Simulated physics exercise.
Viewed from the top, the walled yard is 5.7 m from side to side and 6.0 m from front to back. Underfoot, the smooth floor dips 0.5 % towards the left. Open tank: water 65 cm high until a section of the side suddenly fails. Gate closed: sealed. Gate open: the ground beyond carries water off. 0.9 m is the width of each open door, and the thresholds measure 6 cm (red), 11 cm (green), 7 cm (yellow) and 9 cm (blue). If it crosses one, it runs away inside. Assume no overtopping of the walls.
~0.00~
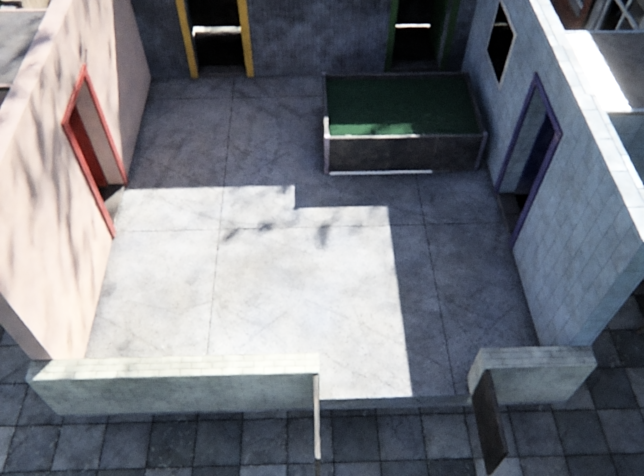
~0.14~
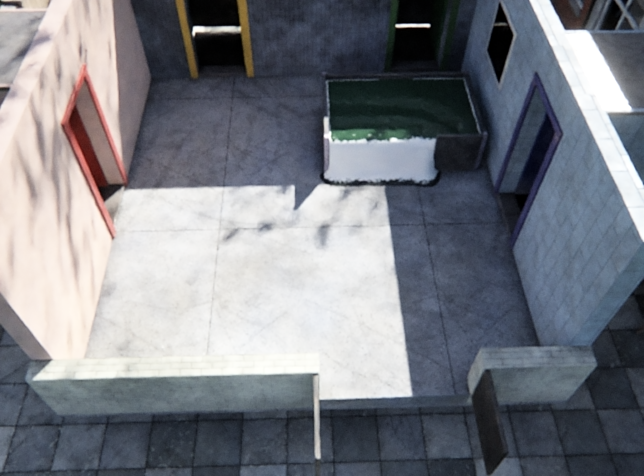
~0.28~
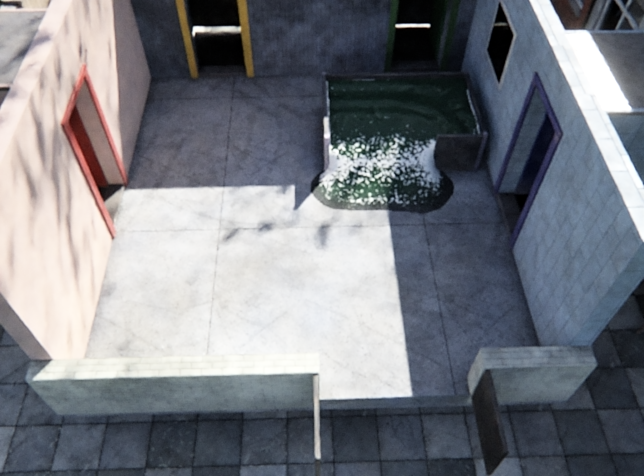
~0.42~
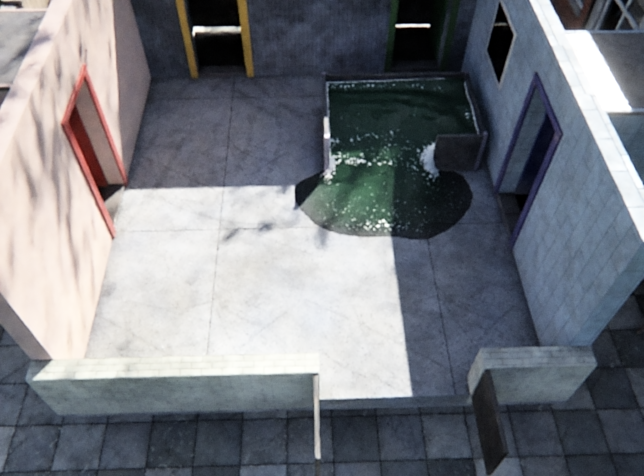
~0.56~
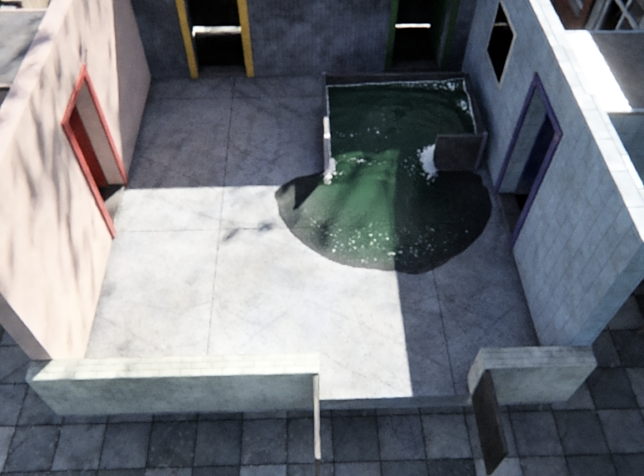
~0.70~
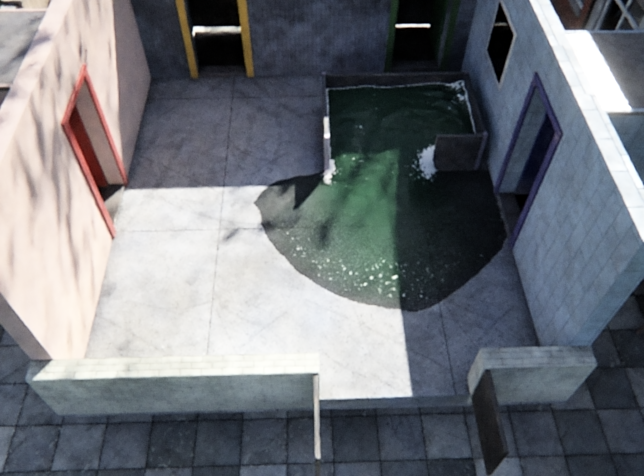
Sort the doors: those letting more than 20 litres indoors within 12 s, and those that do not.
The red door is among those that do not; the green door is among those that do not; the yellow door is among those that do not; the blue door is among those that do not.
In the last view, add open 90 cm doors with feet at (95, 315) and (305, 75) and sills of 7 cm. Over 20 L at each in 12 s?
Door 1: Higher; door 2: Lower.
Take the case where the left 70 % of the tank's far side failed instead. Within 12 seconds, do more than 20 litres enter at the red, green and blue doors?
Then: Red short of it, green beyond it, blue short of it.
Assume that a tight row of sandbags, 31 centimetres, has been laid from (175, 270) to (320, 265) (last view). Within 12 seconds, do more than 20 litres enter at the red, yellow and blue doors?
Red beyond the limit, yellow within the limit, blue within the limit.
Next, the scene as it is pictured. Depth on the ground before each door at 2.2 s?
In cm: Red 0, green 0, yellow 0, blue 2.
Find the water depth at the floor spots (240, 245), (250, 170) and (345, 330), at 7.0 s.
Around 4 cm, 2 cm and 6 cm, in the order given.
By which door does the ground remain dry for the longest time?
It's the green door that comes last.
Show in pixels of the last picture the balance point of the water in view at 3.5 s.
Balance point at about (341, 244).
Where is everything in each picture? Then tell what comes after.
Still water, 65 cm deep, in the open tank at (400, 107), in the first picture.
The front is at (435, 178), 0.9 m from the gap at (380, 161); 0.4 m2 of floor is under water; 65 cm left at the back of the open tank, in the second picture.
The front is at (440, 201), 1.1 m from the gap at (380, 162); 1.4 m2 of floor is under water; 63 cm left at the back of the open tank, in the third picture.
Water pours out at (380, 162) and has run 1.4 m, to (430, 233); typically 9 cm deep outside, 56 cm at the open tank's back, in the fourth picture.
The front is at (423, 267), 1.9 m from the gap at (380, 162); 4.4 m2 of floor is under water; 57 cm left at the back of the open tank, in the fifth picture.
The front is at (416, 304), 2.5 m from the gap at (380, 162); 6.3 m2 of floor is under water; 52 cm left at the back of the open tank, in the sixth picture.
After 1.4 s water covers 40 % of the floor and is deepest (30 cm) near (347, 175); red door not reached, green door not reached, yellow door not reached, blue door 6 cm at the sill, 0 L in.
After 2.2 s water covers 50 % of the floor and is deepest (28 cm) near (525, 374); red door not reached, green door not reached, yellow door not reached, blue door 2 cm at the sill, 0 L in.
After 3.5 s water covers 50 % of the floor and is deepest (24 cm) near (78, 387); red door not reached, green door not reached, yellow door not reached, blue door 1 cm at the sill, 0 L in.
After 7.0 s water covers 85 % of the floor and is deepest (10 cm) near (303, 380); red door 4 cm at the sill, 0 L in, green door not reached, yellow door 8 cm at the sill, 0 L in, blue door 3 cm at the sill, 0 L in.
After 12.0 s water covers 95 % of the floor and is deepest (8 cm) near (455, 74); red door 5 cm at the sill, 0 L in, green door 4 cm at the sill, 0 L in, yellow door 5 cm at the sill, 1 L in, blue door 2 cm at the sill, 0 L in.
